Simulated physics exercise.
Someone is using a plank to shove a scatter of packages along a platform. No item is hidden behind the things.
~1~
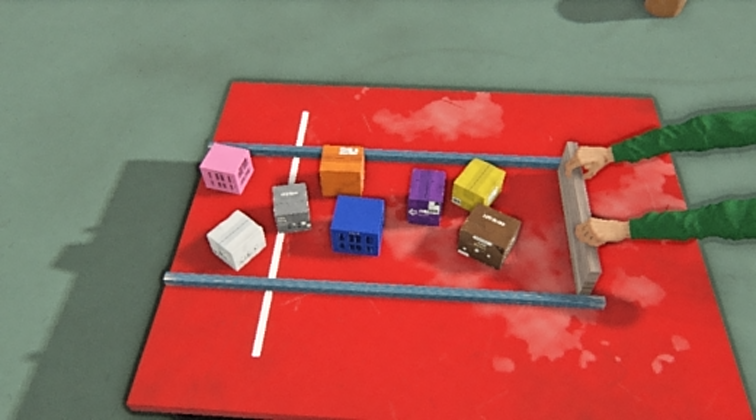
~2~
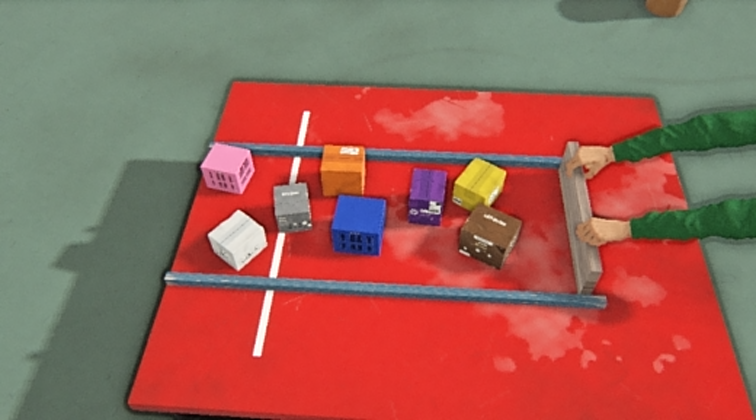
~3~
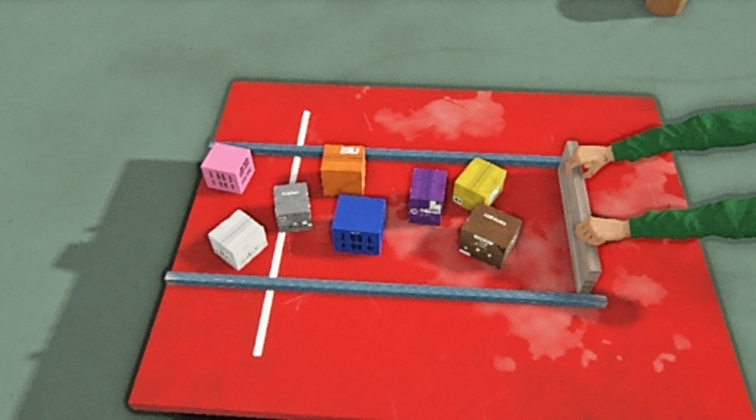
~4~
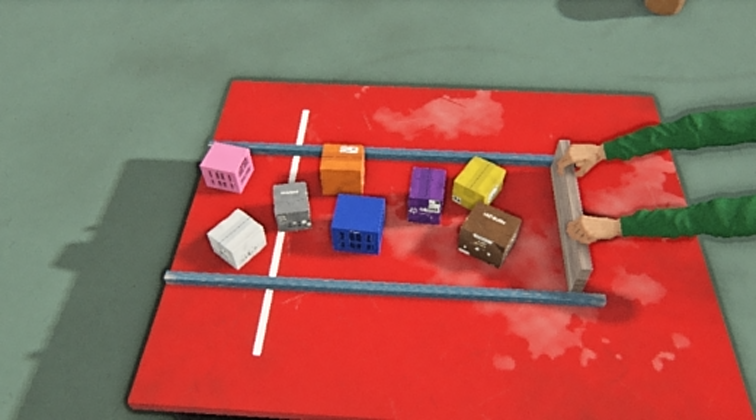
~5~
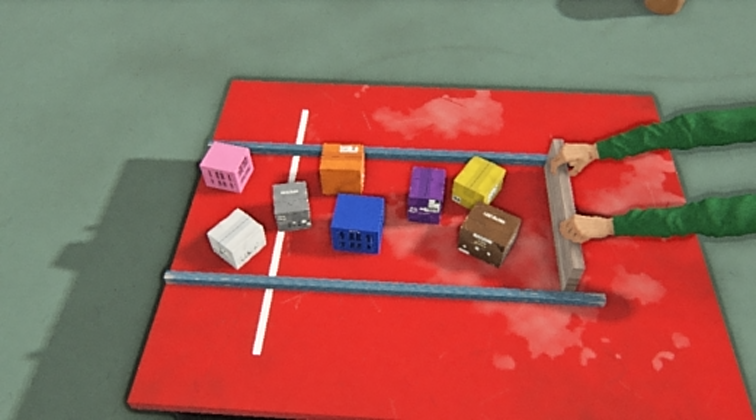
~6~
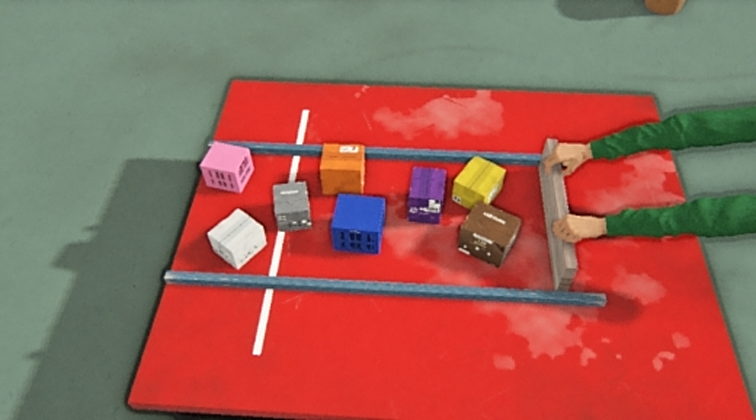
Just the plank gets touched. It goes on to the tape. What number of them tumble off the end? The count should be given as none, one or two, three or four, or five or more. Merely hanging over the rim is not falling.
Just one or two fall.
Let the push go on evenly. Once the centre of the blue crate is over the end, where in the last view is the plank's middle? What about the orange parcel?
Around (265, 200) first and around (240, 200) second.
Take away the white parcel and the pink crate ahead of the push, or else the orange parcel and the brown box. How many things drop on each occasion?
Fallen: 0 in the first try, 0 in the other.
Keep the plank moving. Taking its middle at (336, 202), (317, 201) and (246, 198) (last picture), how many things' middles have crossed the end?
Respectively, 0, 0 and 4.
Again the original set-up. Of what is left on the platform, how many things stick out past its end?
Count: 3.
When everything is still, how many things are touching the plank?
All in all, 2.
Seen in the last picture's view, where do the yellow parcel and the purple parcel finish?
The yellow parcel at (272, 181), the purple parcel at (234, 192).
Soon after, none off yet; pink crate at rest near (228, 167); white parcel at rest near (238, 239); grey box at rest near (292, 207).
Then, none off yet; pink crate at rest near (228, 167); white parcel at rest near (238, 239); grey box moving near (290, 207).
Further on, none off yet; pink crate moving near (225, 166); white parcel moved about its own width near (203, 247); grey box moved about its own width near (242, 196).
At rest, the number that fall off is one or two; fallen, white parcel.
